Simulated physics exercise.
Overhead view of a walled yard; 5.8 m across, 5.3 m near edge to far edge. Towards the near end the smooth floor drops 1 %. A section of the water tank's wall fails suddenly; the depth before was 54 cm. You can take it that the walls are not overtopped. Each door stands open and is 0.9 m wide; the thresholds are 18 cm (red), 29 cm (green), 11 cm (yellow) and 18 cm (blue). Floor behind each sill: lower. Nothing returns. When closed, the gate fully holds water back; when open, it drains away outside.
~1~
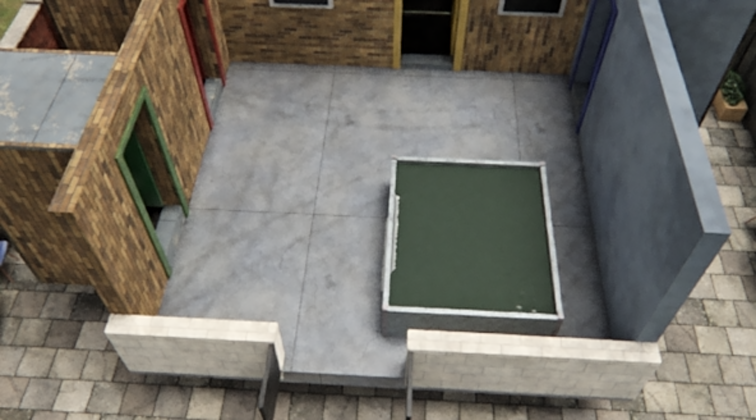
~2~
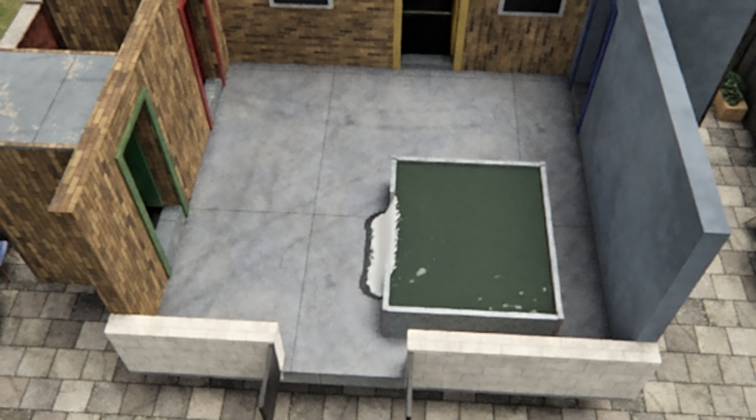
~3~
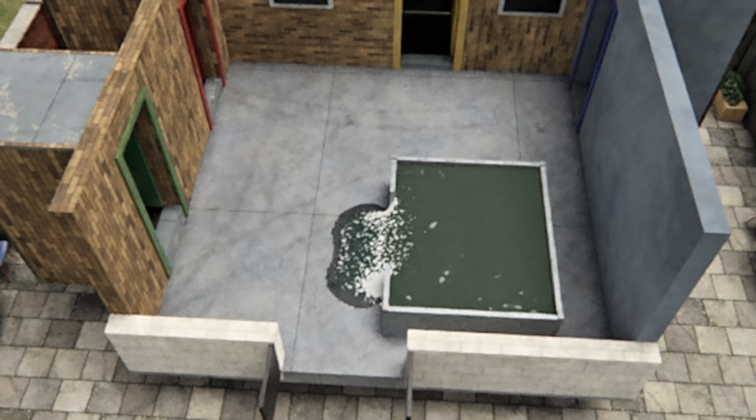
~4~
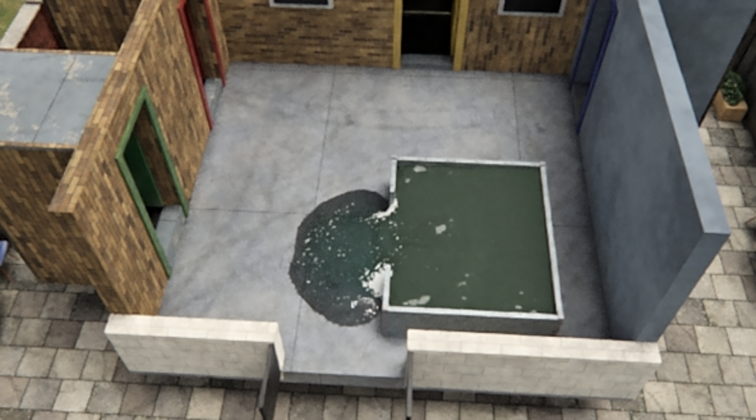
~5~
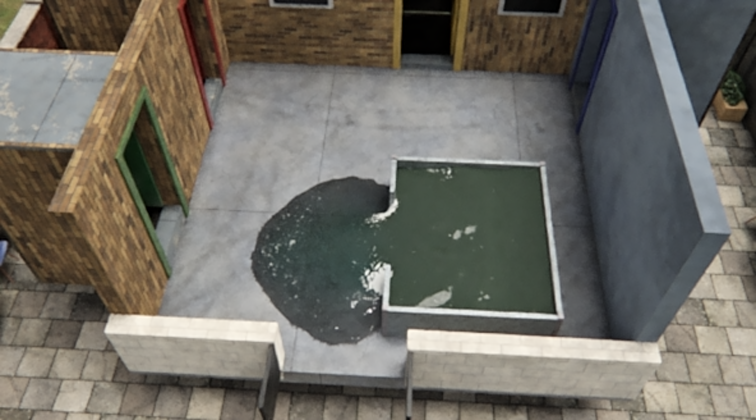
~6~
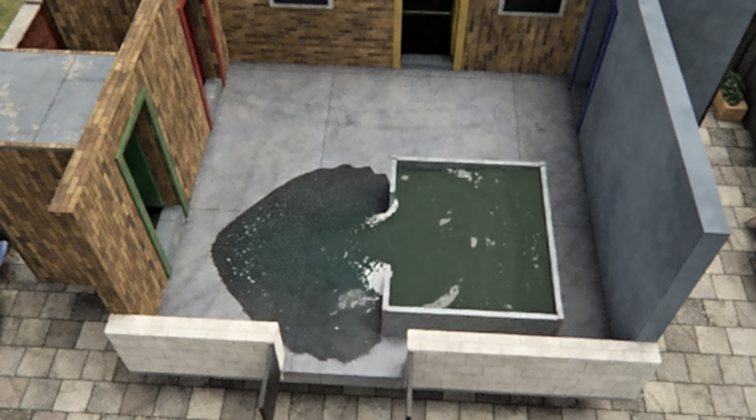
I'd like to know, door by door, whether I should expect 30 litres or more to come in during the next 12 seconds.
Here is what to expect: At the red door, not that much; at the green door, not that much; at the yellow door, not that much; at the blue door, not that much.
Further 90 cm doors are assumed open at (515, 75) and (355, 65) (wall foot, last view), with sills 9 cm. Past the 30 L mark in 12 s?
The first doorway stays inside and the second stays inside.
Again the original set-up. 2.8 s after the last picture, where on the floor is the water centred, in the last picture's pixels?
Centre: Approx. (349, 238) px.
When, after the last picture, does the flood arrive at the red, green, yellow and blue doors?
So red at 1.3 s, green at 0.1 s, yellow at 3.4 s, and blue at 5.0 s.
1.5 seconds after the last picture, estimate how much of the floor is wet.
Close to 40 in a hundred parts are wet.
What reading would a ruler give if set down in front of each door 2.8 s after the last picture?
You'd get red at 10 cm, green at 21 cm, yellow at 0 cm, and blue at 0 cm.
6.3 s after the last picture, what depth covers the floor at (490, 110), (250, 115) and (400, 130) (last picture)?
3, 13 and 4 cm.
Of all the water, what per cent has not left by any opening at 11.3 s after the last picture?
Some 86 per cent remains.
Then, 0.7 s after the last picture water covers 30 % of the floor and is deepest (30 cm) near (374, 259); red door not reached, green door 27 cm at the sill, 0 L in, yellow door not reached, blue door not reached.
Then, 1.5 s after the last picture water covers 40 % of the floor and is deepest (36 cm) near (154, 332); red door 8 cm at the sill, 0 L in, green door 28 cm at the sill, 0 L in, yellow door not reached, blue door not reached.
Then, 2.8 s after the last picture water covers 45 % of the floor and is deepest (22 cm) near (228, 73); red door 10 cm at the sill, 0 L in, green door 21 cm at the sill, 0 L in, yellow door not reached, blue door not reached.
Then, 6.3 s after the last picture water covers 90 % of the floor and is deepest (16 cm) near (226, 80); red door 14 cm at the sill, 0 L in, green door 13 cm at the sill, 0 L in, yellow door 6 cm at the sill, 0 L in, blue door 11 cm at the sill, 0 L in.
Then, 11.3 s after the last picture water covers 95 % of the floor and is deepest (16 cm) near (589, 369); red door 7 cm at the sill, 0 L in, green door 8 cm at the sill, 0 L in, yellow door 4 cm at the sill, 0 L in, blue door 10 cm at the sill, 0 L in.
